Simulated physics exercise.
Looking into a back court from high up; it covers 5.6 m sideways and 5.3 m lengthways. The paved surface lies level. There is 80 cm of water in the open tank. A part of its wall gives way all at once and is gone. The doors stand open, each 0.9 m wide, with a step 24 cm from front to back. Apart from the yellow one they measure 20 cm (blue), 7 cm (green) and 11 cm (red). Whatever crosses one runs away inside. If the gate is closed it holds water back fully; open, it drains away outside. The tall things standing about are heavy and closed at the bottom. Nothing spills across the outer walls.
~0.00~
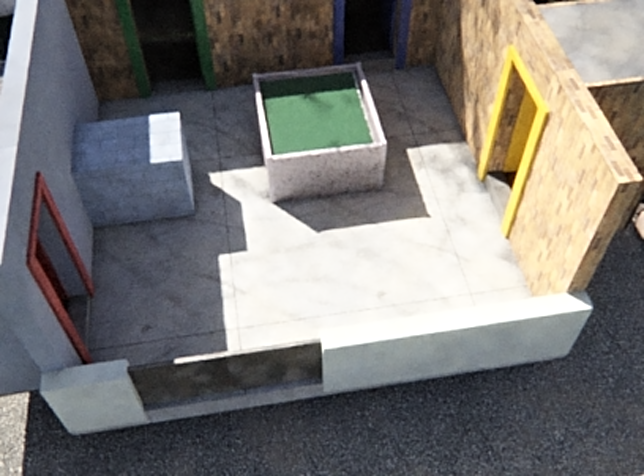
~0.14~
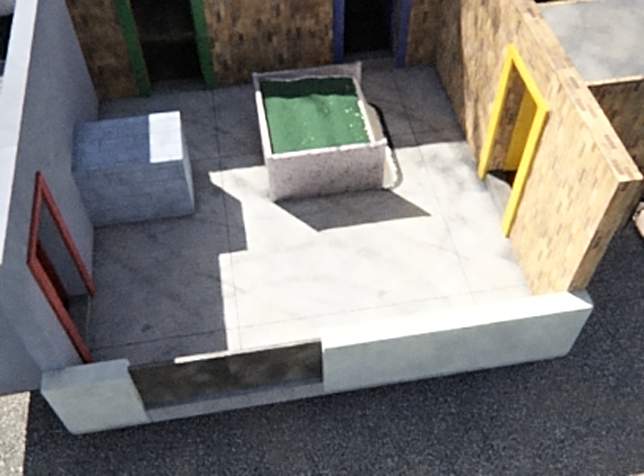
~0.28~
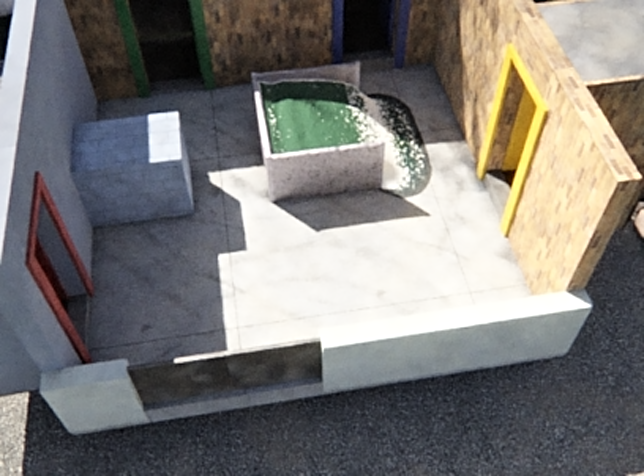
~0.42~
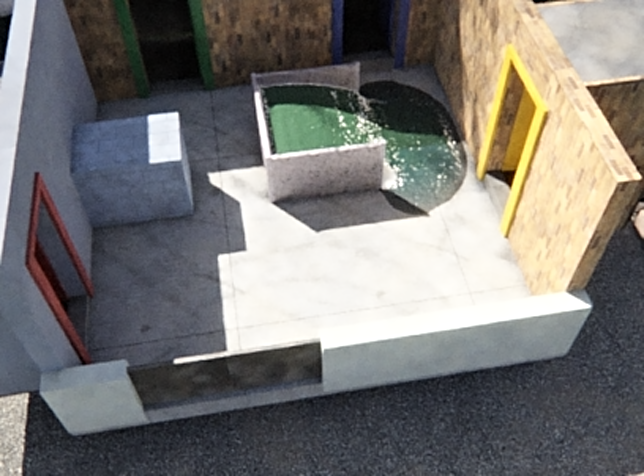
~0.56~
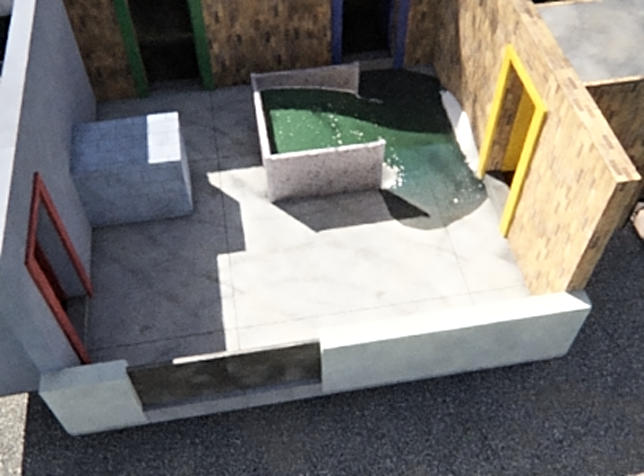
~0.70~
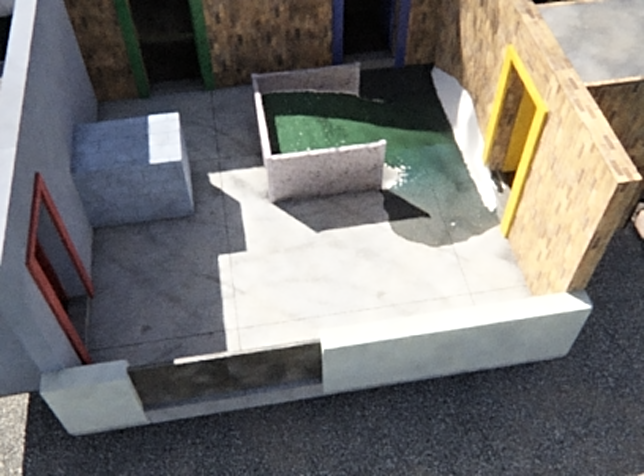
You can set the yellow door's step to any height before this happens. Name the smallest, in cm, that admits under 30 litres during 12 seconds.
About 18 cm.
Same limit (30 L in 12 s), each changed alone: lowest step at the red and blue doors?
Roughly 8.5 cm at red and 15 cm at blue.
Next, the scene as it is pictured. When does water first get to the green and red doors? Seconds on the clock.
Green 2.6 s, red 3.8 s.
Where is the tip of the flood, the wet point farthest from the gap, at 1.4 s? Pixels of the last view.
At about (546, 329).
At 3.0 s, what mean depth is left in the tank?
Roughly 11 cm on average.
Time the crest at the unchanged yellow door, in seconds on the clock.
Around 1.4 s.
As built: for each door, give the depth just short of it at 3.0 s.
Depths in cm: Blue 20, green 4, yellow 13, red 0.
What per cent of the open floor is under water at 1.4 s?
Some 25 per cent of it.
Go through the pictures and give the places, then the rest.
The open tank at (317, 113) is whole and still, 80 cm deep; the yellow door at (508, 155) is dry, in the first picture.
The front is at (388, 143), 0.3 m from the gap at (367, 130); 0.4 m2 of floor is wet, 80 cm left at the back, in the second picture.
The gap is at (365, 134), the front 0.8 m out at (422, 152); the back of the open tank holds 73 cm, in the third picture.
The gap is at (365, 136), the front 1.4 m out at (461, 160); the back of the open tank holds 68 cm, in the fourth picture.
The gap is at (365, 137), the front 1.6 m out at (441, 84); the back of the open tank holds 66 cm, in the fifth picture.
Water pours out at (365, 138) and has run 1.8 m, to (433, 64); about 10 cm deep outside, 58 cm at the back; water is at the yellow door at (507, 154), in the sixth picture.
After 1.4 s water covers 25 % of the floor, deepest (60 cm) near (434, 66); 26 cm at the yellow door, 5 litres in over its 20 cm step.
After 3.0 s water covers 60 % of the floor, deepest (26 cm) near (546, 329); 13 cm at the yellow door, 17 litres in over its 20 cm step.
After 12.0 s water covers 100 % of the floor, deepest (10 cm) near (394, 314); 7 cm at the yellow door, 17 litres in over its 20 cm step.
At the yellow door as built, the water arrived by 0.7 s and peaked near 26 cm at 1.4 s.
Run again over the same 12 s with other heights there, 54 litres in over 14 cm, 23 litres over 19.5 cm. The limit of 30 litres is kept from about 18 cm up.
